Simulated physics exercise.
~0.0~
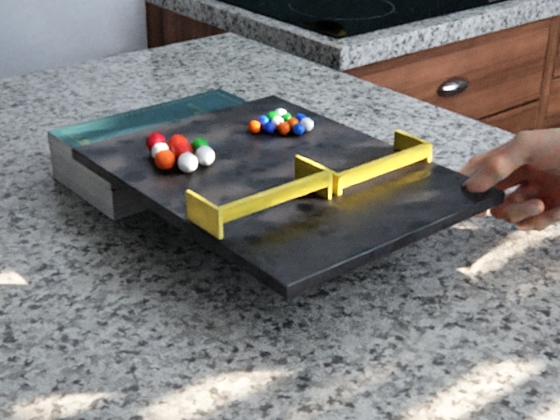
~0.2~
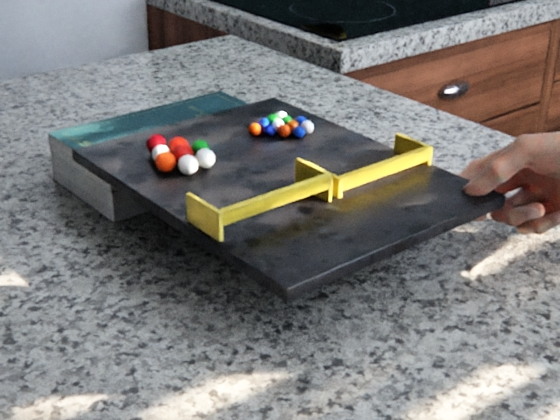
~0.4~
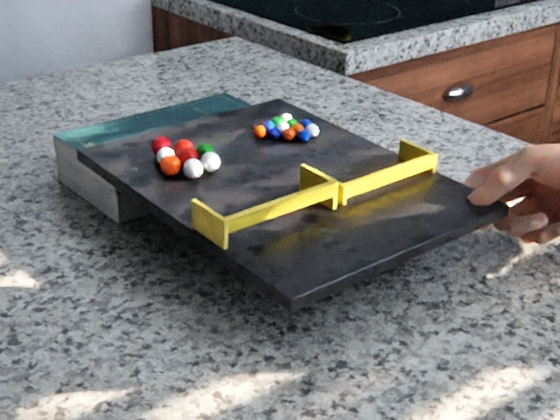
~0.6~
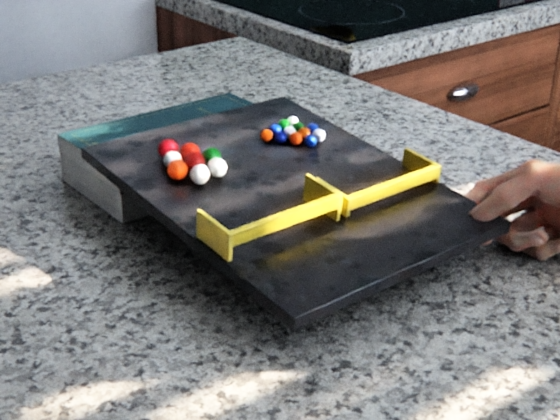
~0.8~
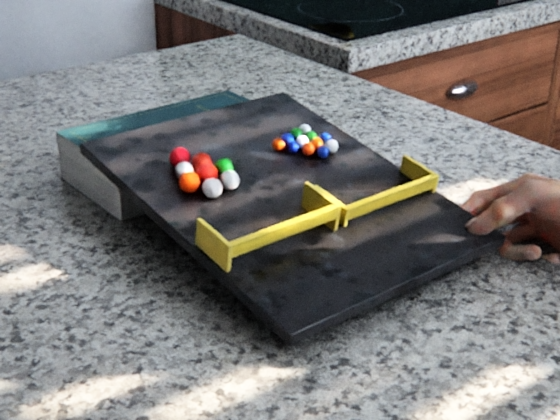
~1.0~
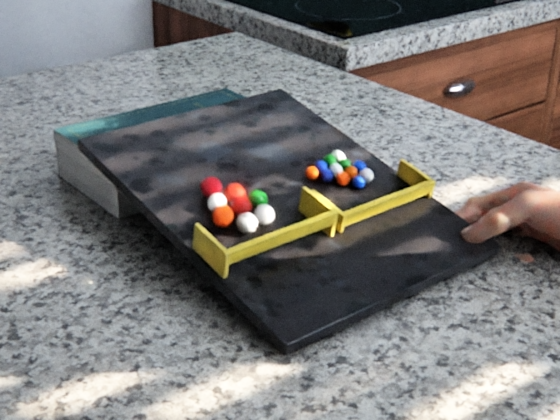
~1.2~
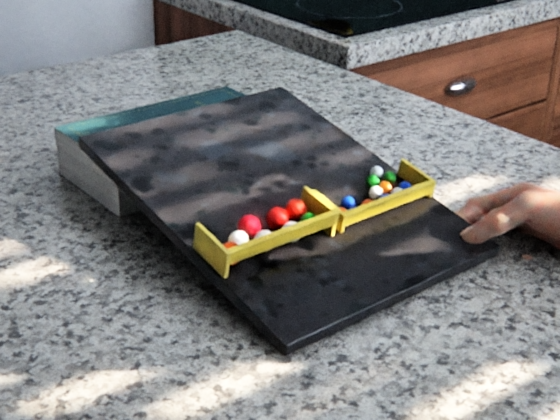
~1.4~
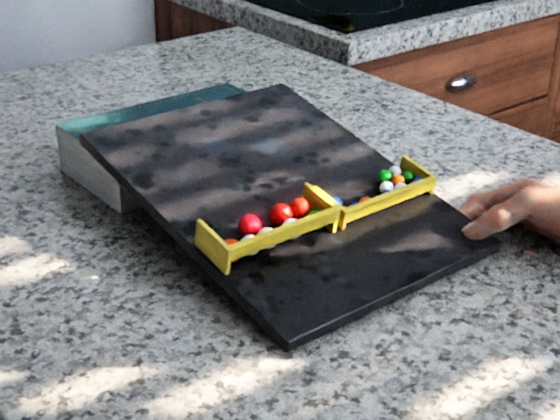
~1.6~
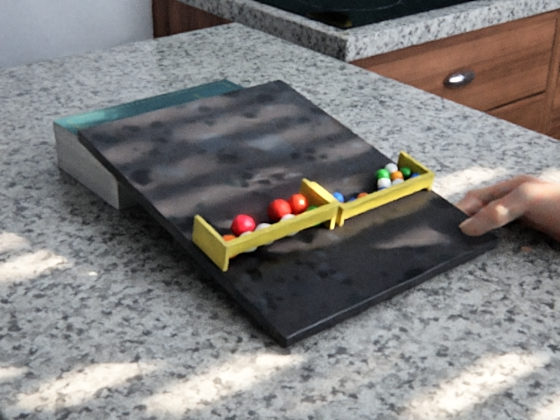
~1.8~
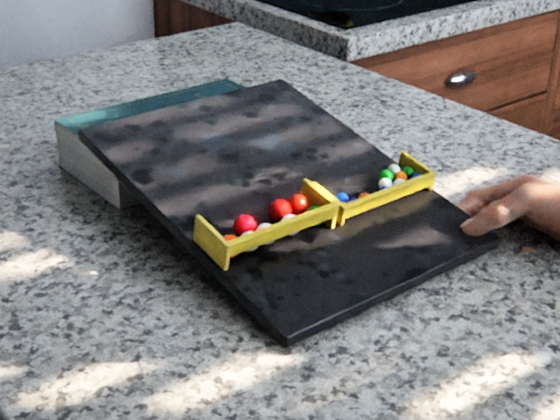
Two clusters of small colourful balls sat on a dark board propped on a book-like block until a hand lowered the board's near end, sending them rolling down into the yellow barriers, where both groups stopped and stayed gathered.
